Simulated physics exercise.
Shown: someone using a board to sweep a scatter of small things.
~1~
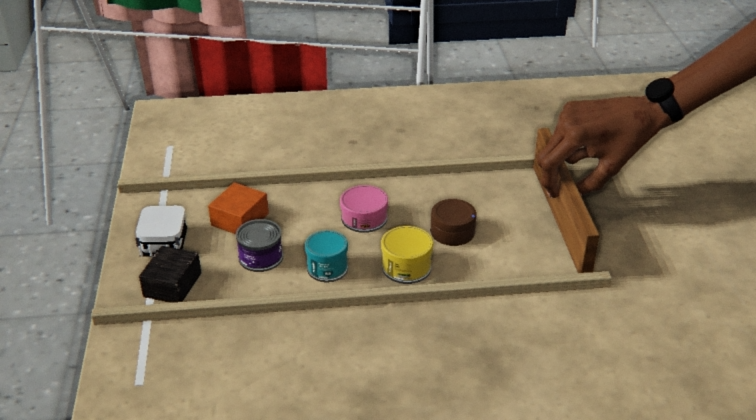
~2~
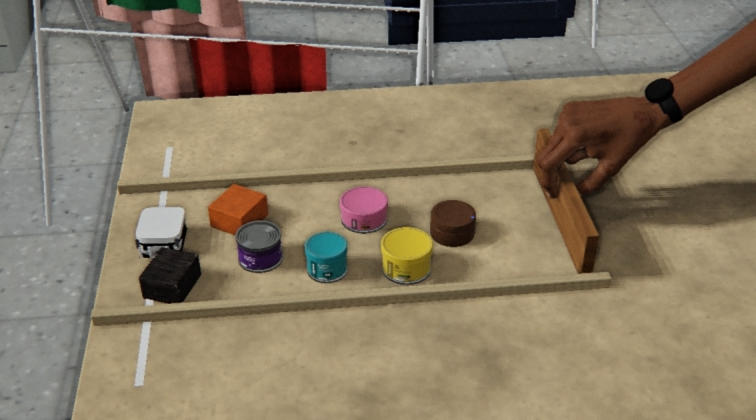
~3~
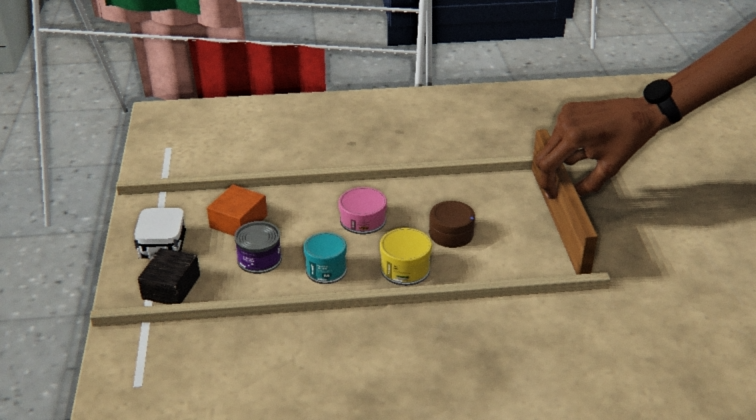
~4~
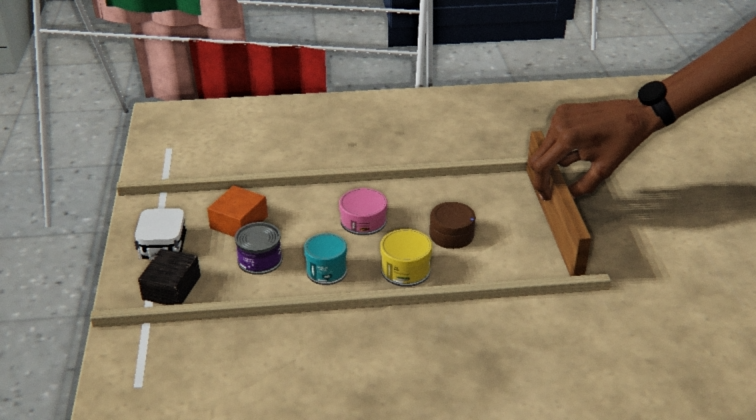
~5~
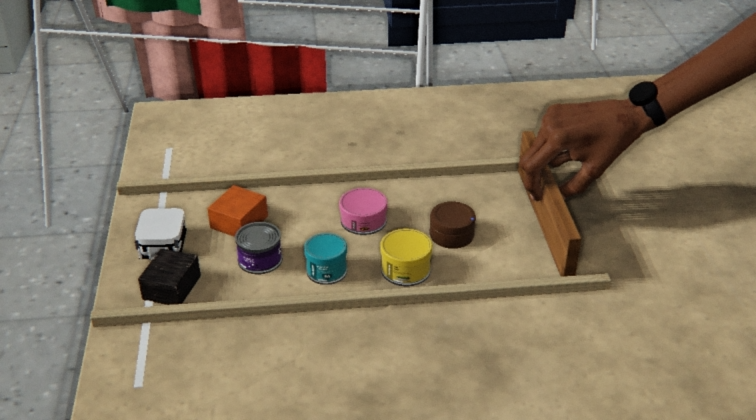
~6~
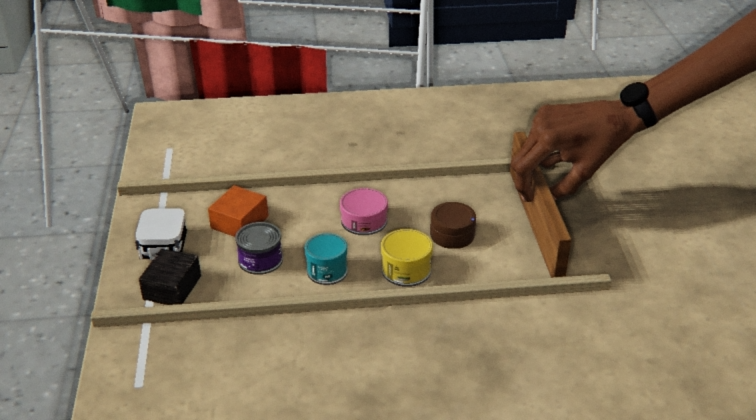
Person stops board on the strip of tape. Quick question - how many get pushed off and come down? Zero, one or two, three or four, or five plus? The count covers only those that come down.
Spilled: More than four.
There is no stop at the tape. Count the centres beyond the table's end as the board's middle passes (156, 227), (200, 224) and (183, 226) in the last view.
Place by place: 5, 2 and 2.
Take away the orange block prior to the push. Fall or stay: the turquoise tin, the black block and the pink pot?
As for the turquoise tin, it drops; the black block drops; and the pink pot holds.
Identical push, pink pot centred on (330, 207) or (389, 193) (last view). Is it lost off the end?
Taking the two spots in turn, it stays put and then stays put.
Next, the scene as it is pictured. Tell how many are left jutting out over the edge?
That'd be 0.
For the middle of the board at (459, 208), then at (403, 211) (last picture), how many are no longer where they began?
The first number is 1, the next one 3.
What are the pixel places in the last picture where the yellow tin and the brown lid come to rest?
In the last picture they sit at about (123, 280) and about (132, 244).
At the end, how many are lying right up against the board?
The count in contact is 3.
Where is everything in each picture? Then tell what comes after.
White case (163, 232); black block (171, 275); orange block (239, 209); board (563, 198); tape (157, 247), in the first frame.
Black block (171, 276); pink pot (364, 210), in the second frame.
Orange block (238, 212); turquoise tin (326, 258), in the third frame.
White case (162, 234); brown lid (452, 225), in the fourth frame.
Black block (170, 277); board (547, 202), in the fifth frame.
White case (162, 234); black block (171, 278); orange block (239, 212); board (538, 203); tape (157, 249), in the sixth frame.
Soon after, none off yet; white case at rest near (162, 234); black block at rest near (171, 278); orange block at rest near (239, 212).
After that, none off yet; white case displaced about its own width near (114, 239); black block displaced about its own width near (110, 282); orange block displaced well along near (157, 216).
In the end, the number that fall off is five or more; gone, turquoise tin, purple tin, orange block, black block and white case.
